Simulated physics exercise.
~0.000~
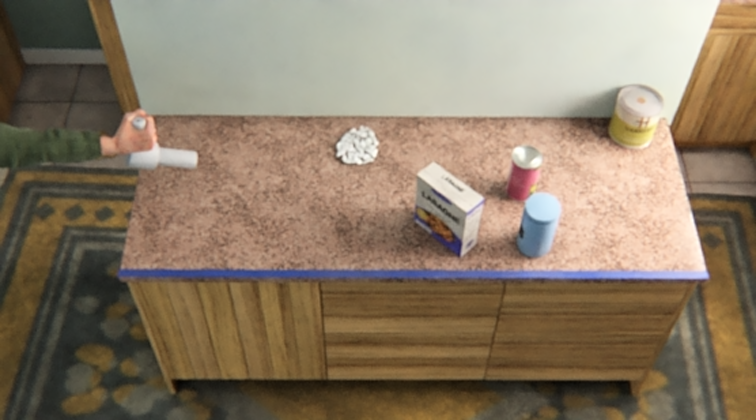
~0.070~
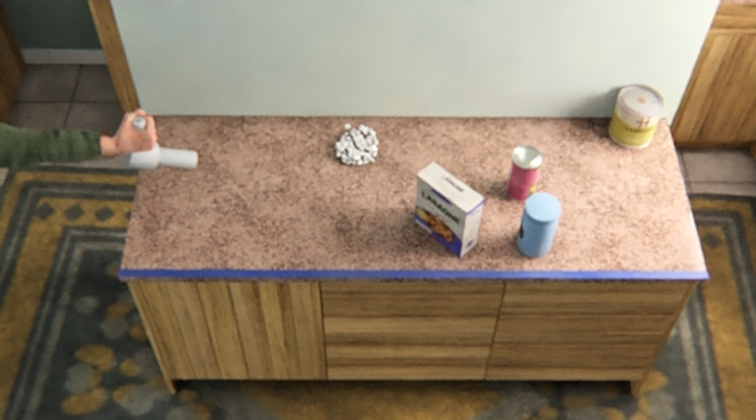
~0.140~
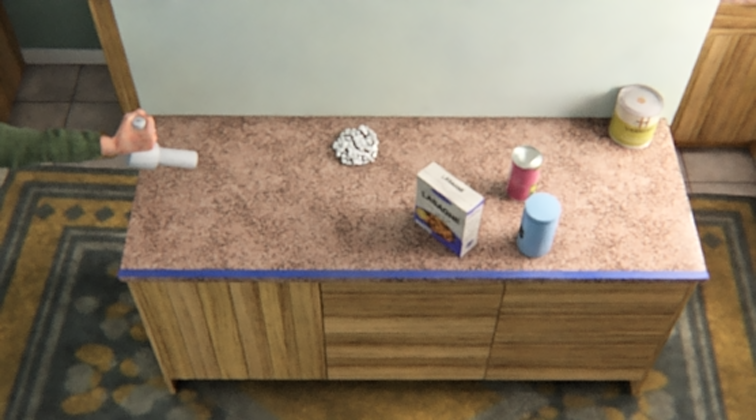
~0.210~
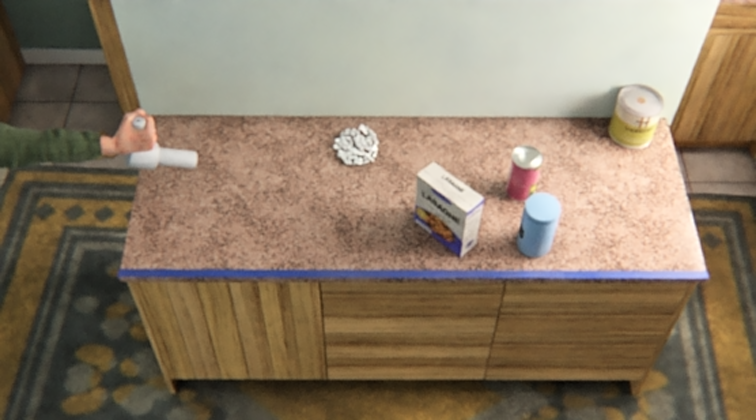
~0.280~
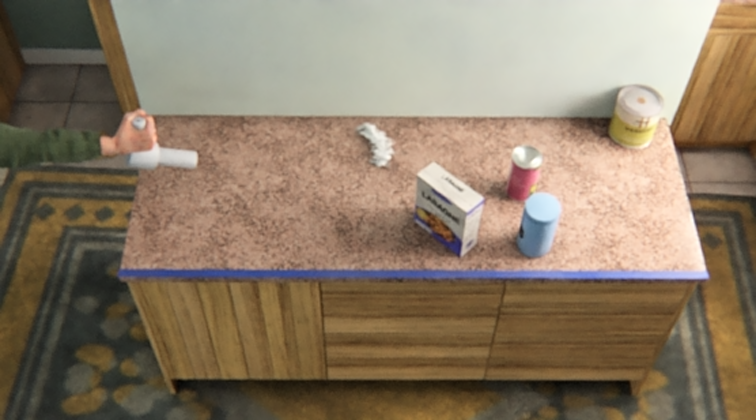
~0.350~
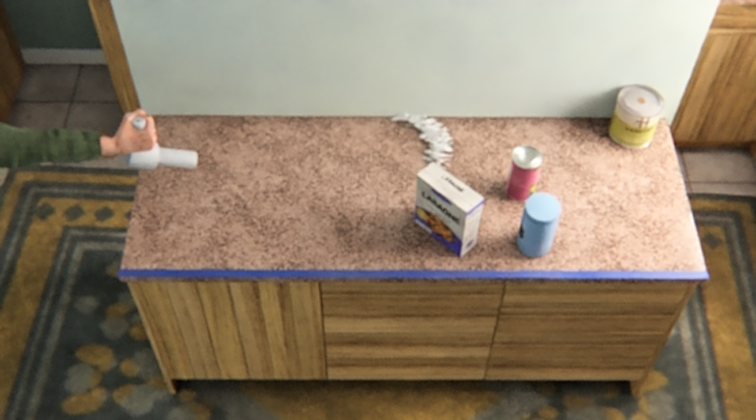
On a kitchen counter, a hand holds a dryer and white beads slide right.
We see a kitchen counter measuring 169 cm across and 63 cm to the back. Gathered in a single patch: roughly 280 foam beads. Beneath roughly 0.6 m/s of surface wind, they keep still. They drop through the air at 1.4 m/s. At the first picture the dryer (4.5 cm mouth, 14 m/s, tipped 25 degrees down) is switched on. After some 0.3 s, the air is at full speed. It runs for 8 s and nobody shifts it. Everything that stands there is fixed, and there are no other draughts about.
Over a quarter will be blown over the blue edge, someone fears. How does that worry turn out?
It does not come true.
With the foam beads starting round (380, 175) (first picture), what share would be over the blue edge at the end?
About 0 %.
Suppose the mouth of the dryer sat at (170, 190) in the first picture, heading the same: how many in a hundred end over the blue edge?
0 per cent.
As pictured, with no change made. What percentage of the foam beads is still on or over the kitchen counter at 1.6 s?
Close to 40 in a hundred remain at that time.
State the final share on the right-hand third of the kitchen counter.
Something close to 5 % ends up there.
After 1.6 s the count stands so, 0 % are over the blue edge; the middle of those still in play is near (649, 193).
After 2.6 s the count stands so, 0 % are over the blue edge.
After 4.4 s the count stands so, 0 % are over the blue edge.
After 8.0 s, at the end, 0 % are over the blue edge.
